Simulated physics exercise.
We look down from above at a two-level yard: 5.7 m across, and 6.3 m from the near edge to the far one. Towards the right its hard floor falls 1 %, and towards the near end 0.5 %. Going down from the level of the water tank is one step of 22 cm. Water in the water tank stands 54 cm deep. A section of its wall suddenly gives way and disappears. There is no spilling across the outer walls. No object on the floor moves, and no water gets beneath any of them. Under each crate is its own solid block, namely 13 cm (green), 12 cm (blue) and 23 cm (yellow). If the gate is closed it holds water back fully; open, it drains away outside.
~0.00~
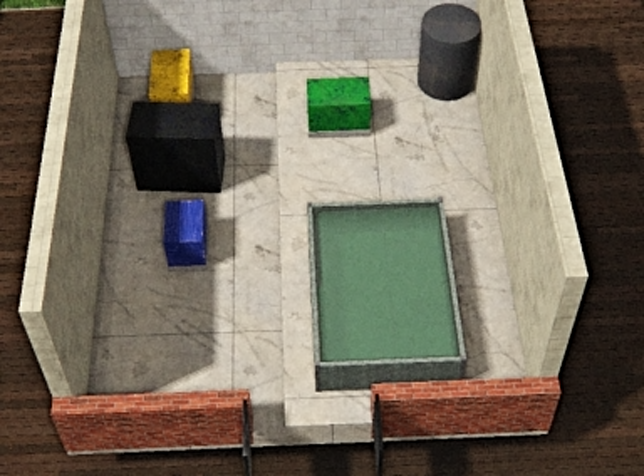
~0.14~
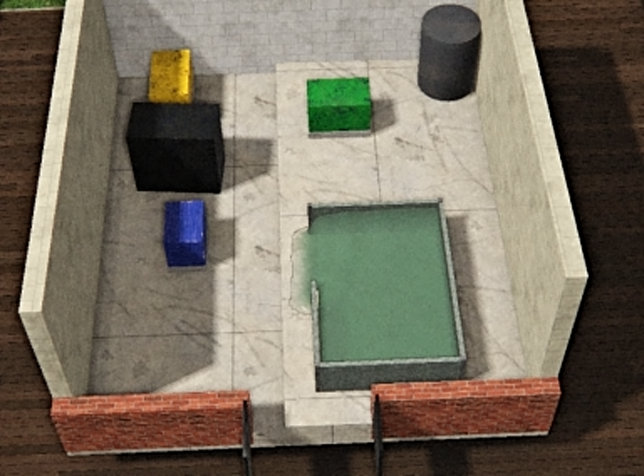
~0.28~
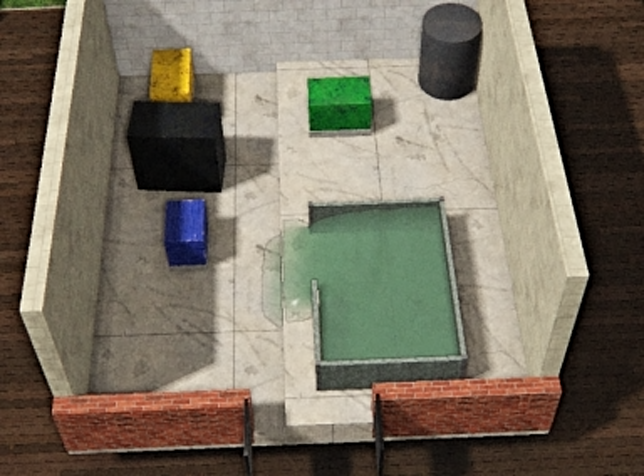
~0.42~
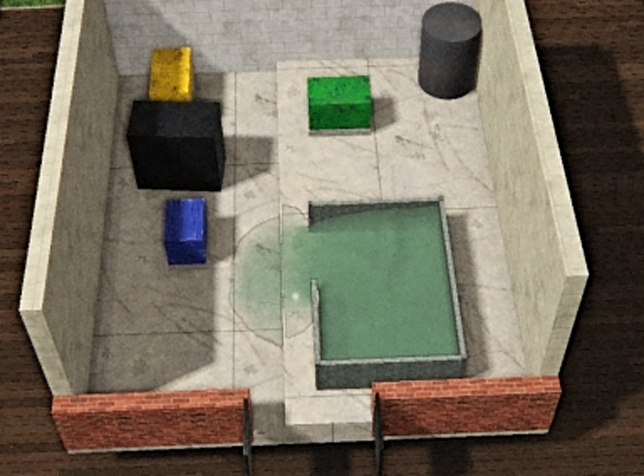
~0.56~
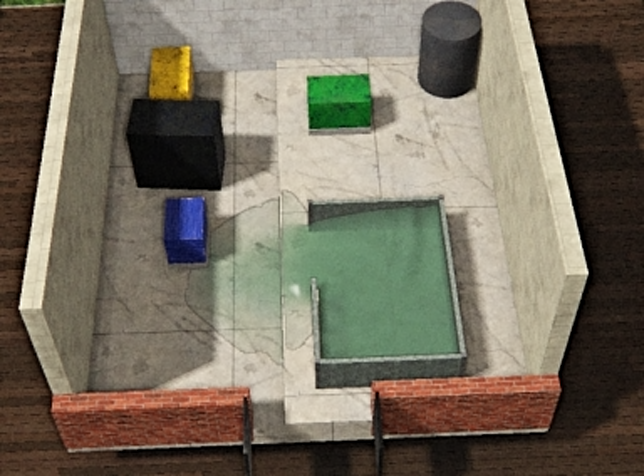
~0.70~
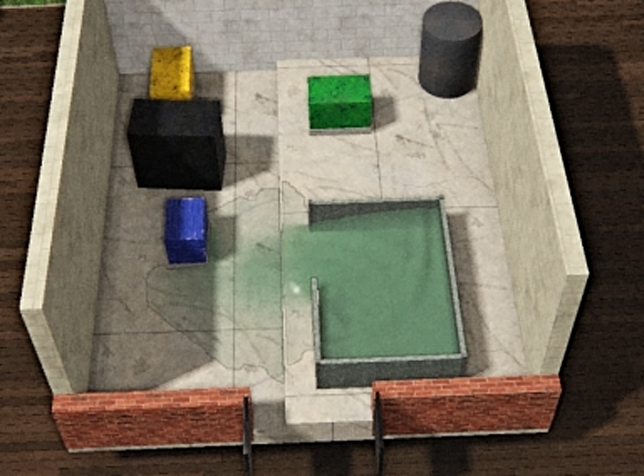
A square tank's left side opens and green water spreads leftward across the pale floor.
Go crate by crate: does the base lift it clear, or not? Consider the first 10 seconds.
In the end the green crate is not reached. The blue crate is reached by water. The yellow crate is not reached.
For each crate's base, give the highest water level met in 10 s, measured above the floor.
Green 0, blue 34, yellow 17, all in cm.
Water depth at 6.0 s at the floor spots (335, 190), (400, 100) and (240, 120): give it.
Taking the spots in order: 0 cm, 0 cm, 6 cm.
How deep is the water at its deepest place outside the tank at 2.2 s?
Max around 37 cm.
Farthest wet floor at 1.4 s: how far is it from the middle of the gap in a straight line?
Roughly 3.2 metres out.
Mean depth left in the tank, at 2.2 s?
It averages close to 31 cm.
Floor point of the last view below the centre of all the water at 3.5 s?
The water is centred near (267, 283).
After 1.4 s water covers 25 % of the floor and is deepest (38 cm) near (216, 259); green plinth not reached, blue plinth reached, yellow plinth not reached.
After 2.2 s water covers 35 % of the floor and is deepest (37 cm) near (86, 422); green plinth not reached, blue plinth reached, yellow plinth not reached.
After 3.5 s water covers 50 % of the floor and is deepest (26 cm) near (86, 422); green plinth not reached, blue plinth reached, yellow plinth reached.
After 6.0 s water covers 55 % of the floor and is deepest (20 cm) near (283, 402); green plinth not reached, blue plinth reached, yellow plinth reached.
After 10.0 s water covers 55 % of the floor and is deepest (18 cm) near (276, 71); highest at the green plinth 0 cm, highest at the blue plinth 34 cm, highest at the yellow plinth 17 cm.
